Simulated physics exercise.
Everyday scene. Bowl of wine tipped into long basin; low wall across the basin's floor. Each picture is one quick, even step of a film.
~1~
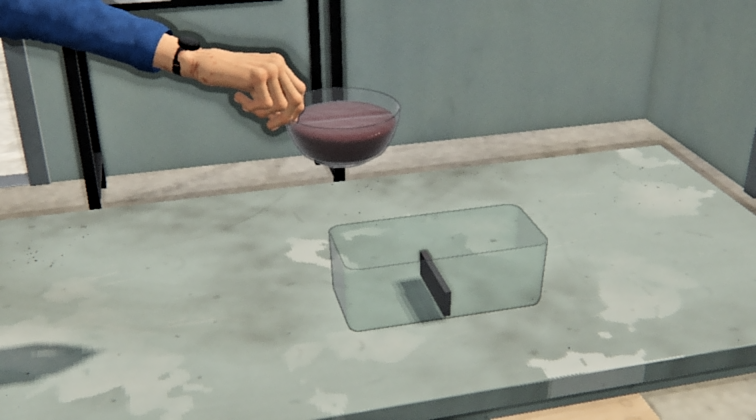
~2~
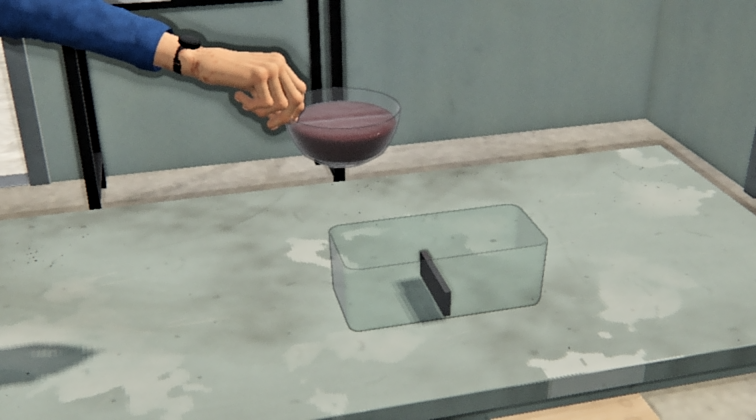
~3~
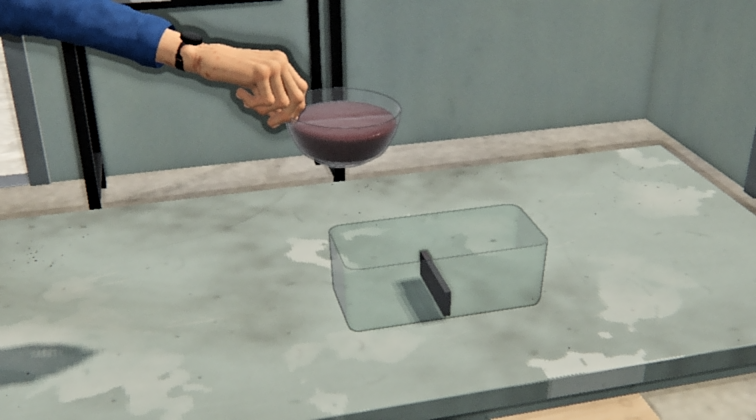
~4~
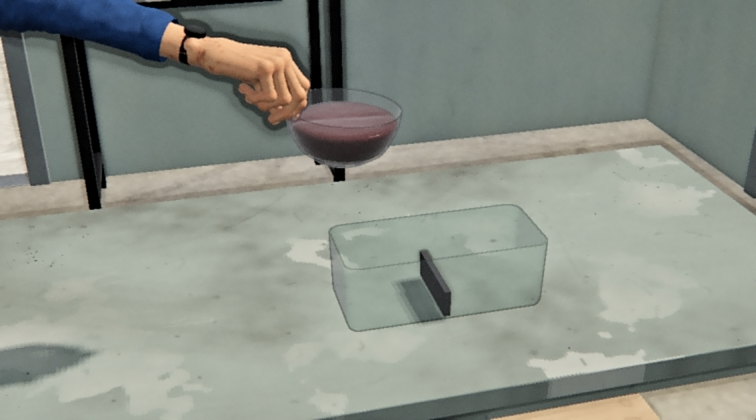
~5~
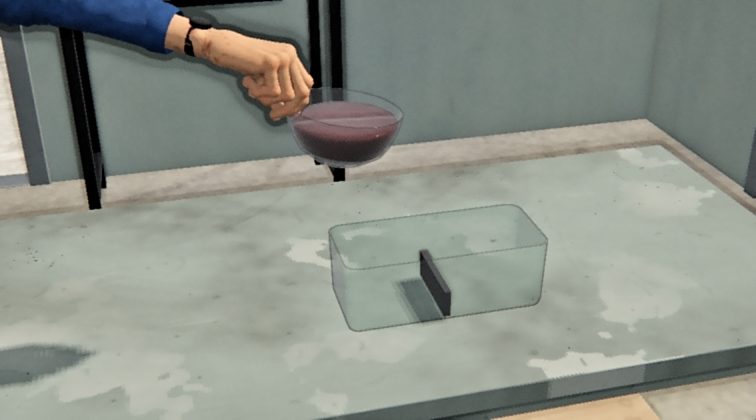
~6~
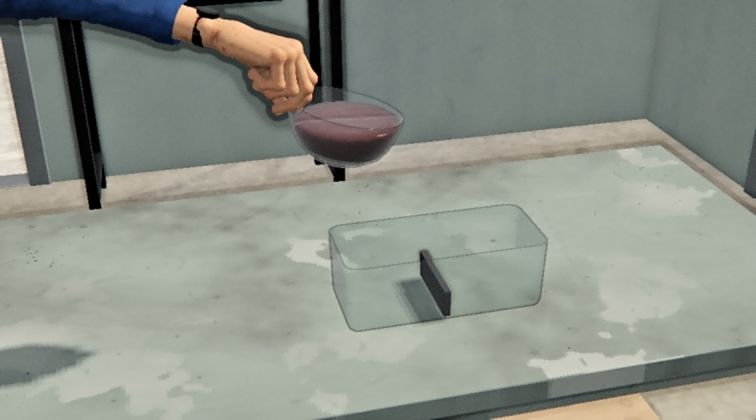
The footage shows a hand holding a glass bowl of dark red wine above a long clear basin with a low dark wall across its floor, slowly tilting the bowl slightly toward the right while the basin stays still.
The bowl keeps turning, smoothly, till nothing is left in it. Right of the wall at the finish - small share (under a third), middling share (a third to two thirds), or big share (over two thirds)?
Middling.
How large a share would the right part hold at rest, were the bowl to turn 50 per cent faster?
Somewhere near 45 percent.
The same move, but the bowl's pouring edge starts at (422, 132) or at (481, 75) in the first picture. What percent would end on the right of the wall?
Roughly 75 per cent, then roughly 65 per cent.
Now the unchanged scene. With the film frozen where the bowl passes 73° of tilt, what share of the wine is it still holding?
Close to 35 parts in a hundred remain.
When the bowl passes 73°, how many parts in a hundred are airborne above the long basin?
Share out of both vessels: Approx. 45 %.
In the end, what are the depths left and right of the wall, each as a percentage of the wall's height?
The left reaches some 40 %, the right about 50 %.
A moment on, the bowl is tipped part way and 37 per cent is still to pour, 3 is left of the wall and 15 right of it.
Next, the bowl is tipped right over and 0 per cent is still to pour, 34 is left of the wall and 59 right of it.
Then the bowl is tipped right over and 0 per cent is still to pour, 39 is left of the wall and 60 right of it.
Later the bowl is tipped right over and 0 per cent is still to pour, 39 is left of the wall and 60 right of it.
In the end 39 per cent lies left of the wall, 60 right of it and 1 outside.
